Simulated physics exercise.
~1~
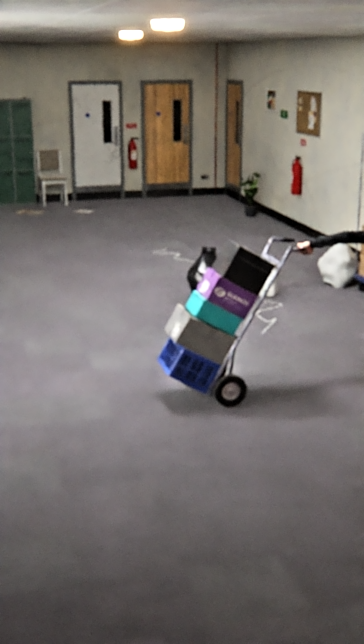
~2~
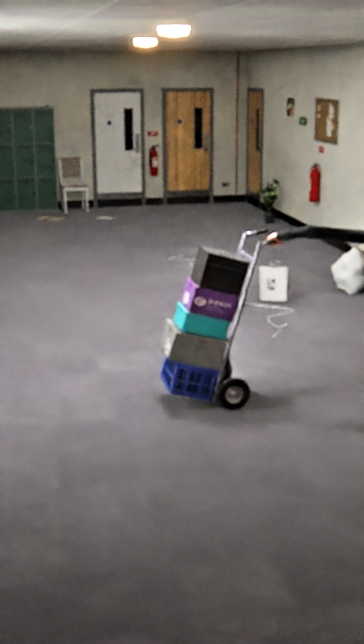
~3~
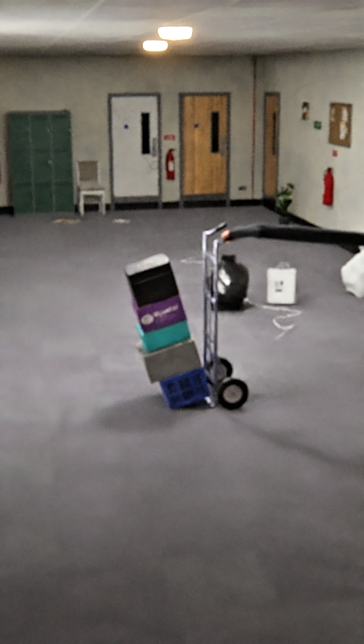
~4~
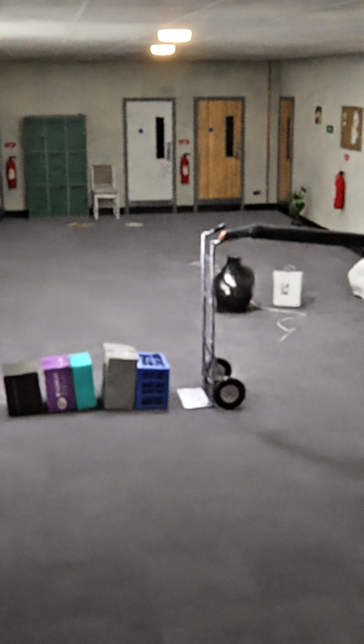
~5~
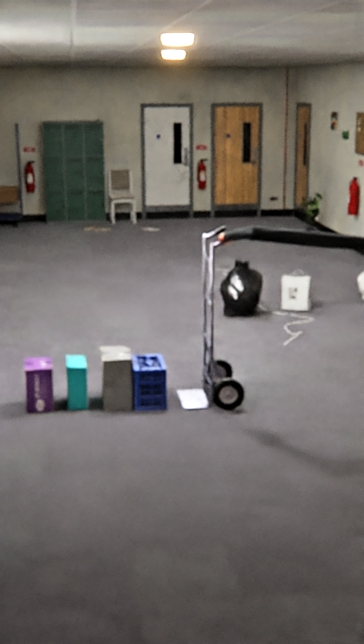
In a wide carpeted room, someone's outstretched arm swung a tilted hand truck upright, and its stacked boxes and blue crate toppled off to the left, ending on the floor in a spread-out row beside the standing truck.
